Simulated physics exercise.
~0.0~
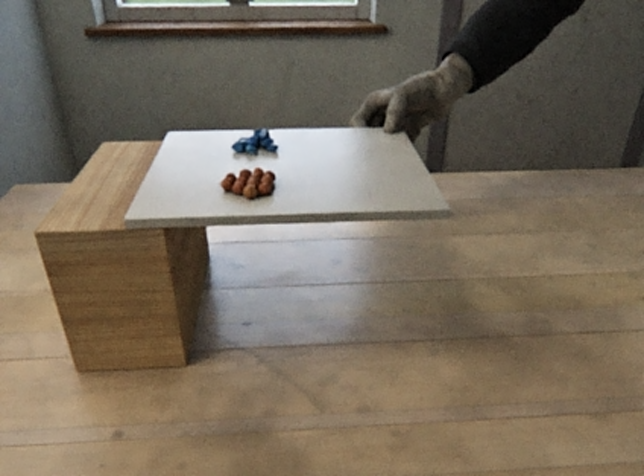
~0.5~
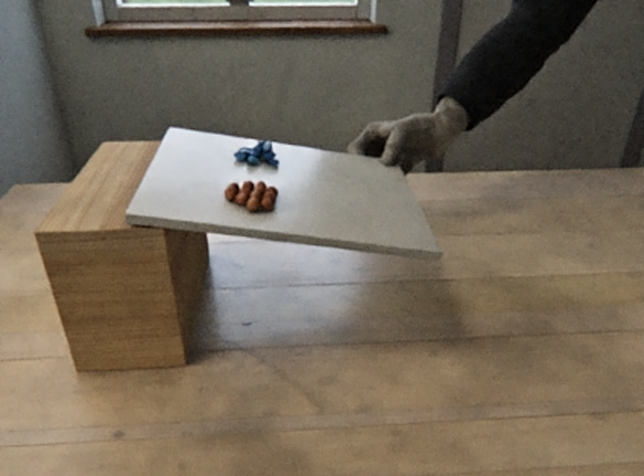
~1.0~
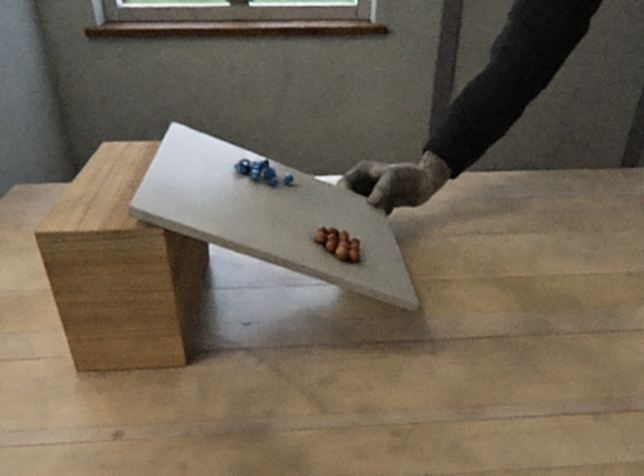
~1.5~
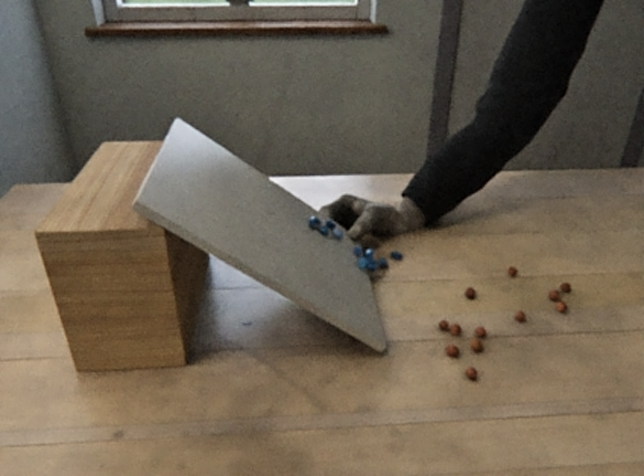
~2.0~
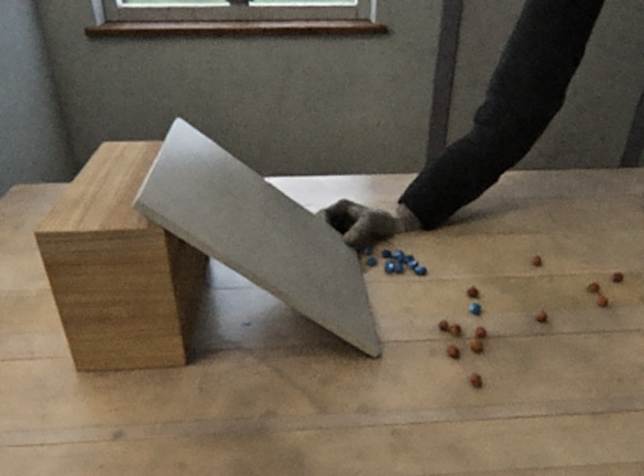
White board lowered by a gloved hand, spilling reddish-brown balls and then small blue pieces onto a table, the brown scattering farther right.
